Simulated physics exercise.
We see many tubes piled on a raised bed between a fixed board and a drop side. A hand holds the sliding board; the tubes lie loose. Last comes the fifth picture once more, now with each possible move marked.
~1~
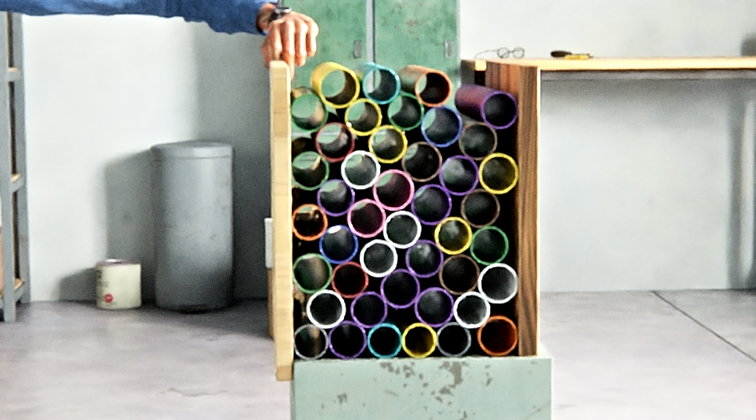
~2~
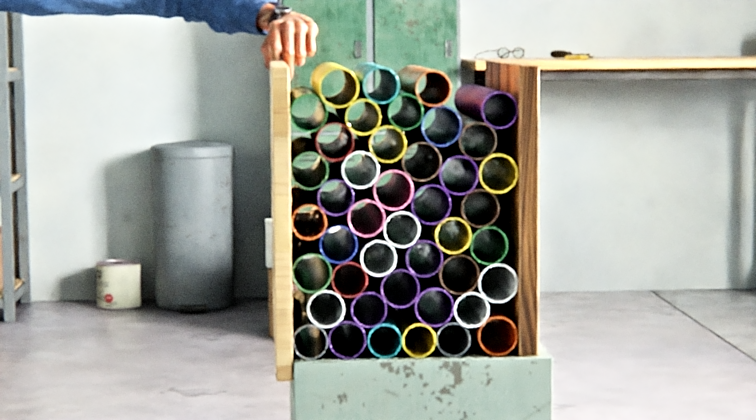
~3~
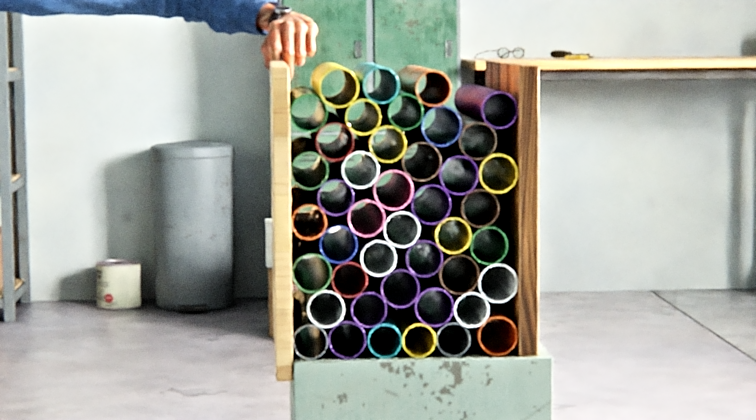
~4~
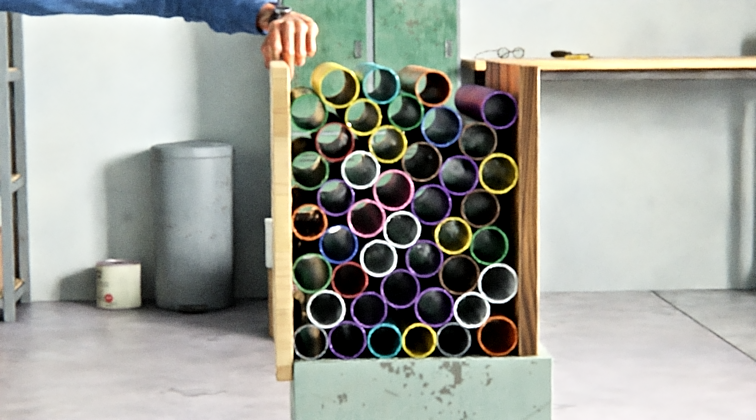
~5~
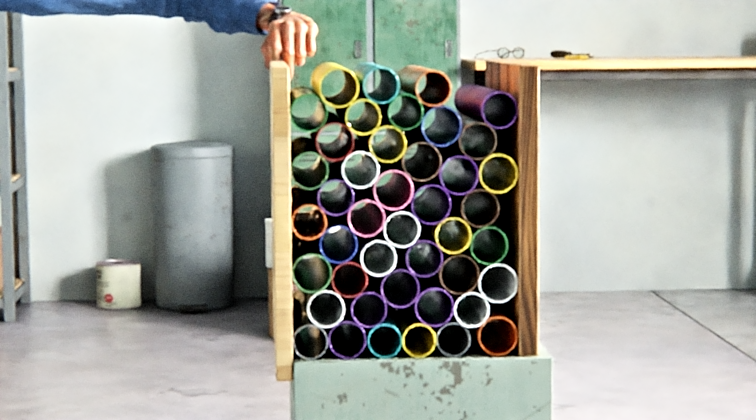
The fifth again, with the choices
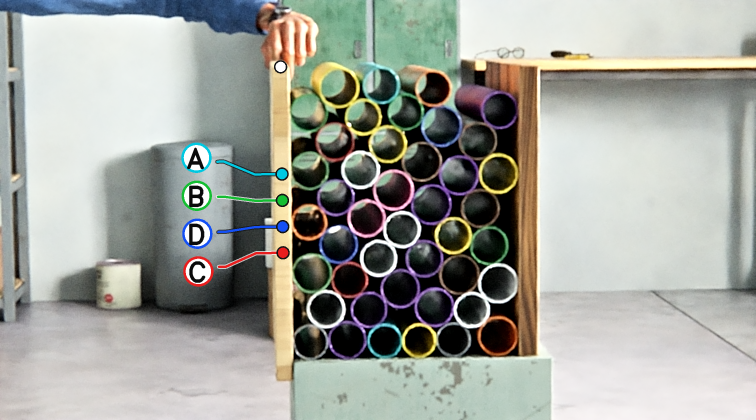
The clip opens on a stack of loose, colourful-rimmed tubes packed between a pale board on the left and a darker wooden side on the right, above a worn green base. A hand in a blue sleeve rests on top of the pale board, and throughout, nothing visibly moves.
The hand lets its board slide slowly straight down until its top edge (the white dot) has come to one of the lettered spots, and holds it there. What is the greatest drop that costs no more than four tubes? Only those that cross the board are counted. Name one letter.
Down to B.
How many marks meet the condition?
Two of the four.
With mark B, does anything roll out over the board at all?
Yes.
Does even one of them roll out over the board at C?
At C: Yes.
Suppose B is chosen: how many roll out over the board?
At B the number is two.
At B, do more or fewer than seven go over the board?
Fewer than seven.
On the marked copy, A at (282, 174); B at (282, 200); C at (283, 253); D at (282, 226); the white dot at (280, 67).
Following B. Soon after the start, top of the board (290, 128).
Later, top of the board (291, 197).
In the end, top of the board (291, 199), two out over the board.
As for the rest, A two out over the board; C more than four out over the board; D more than four out over the board.
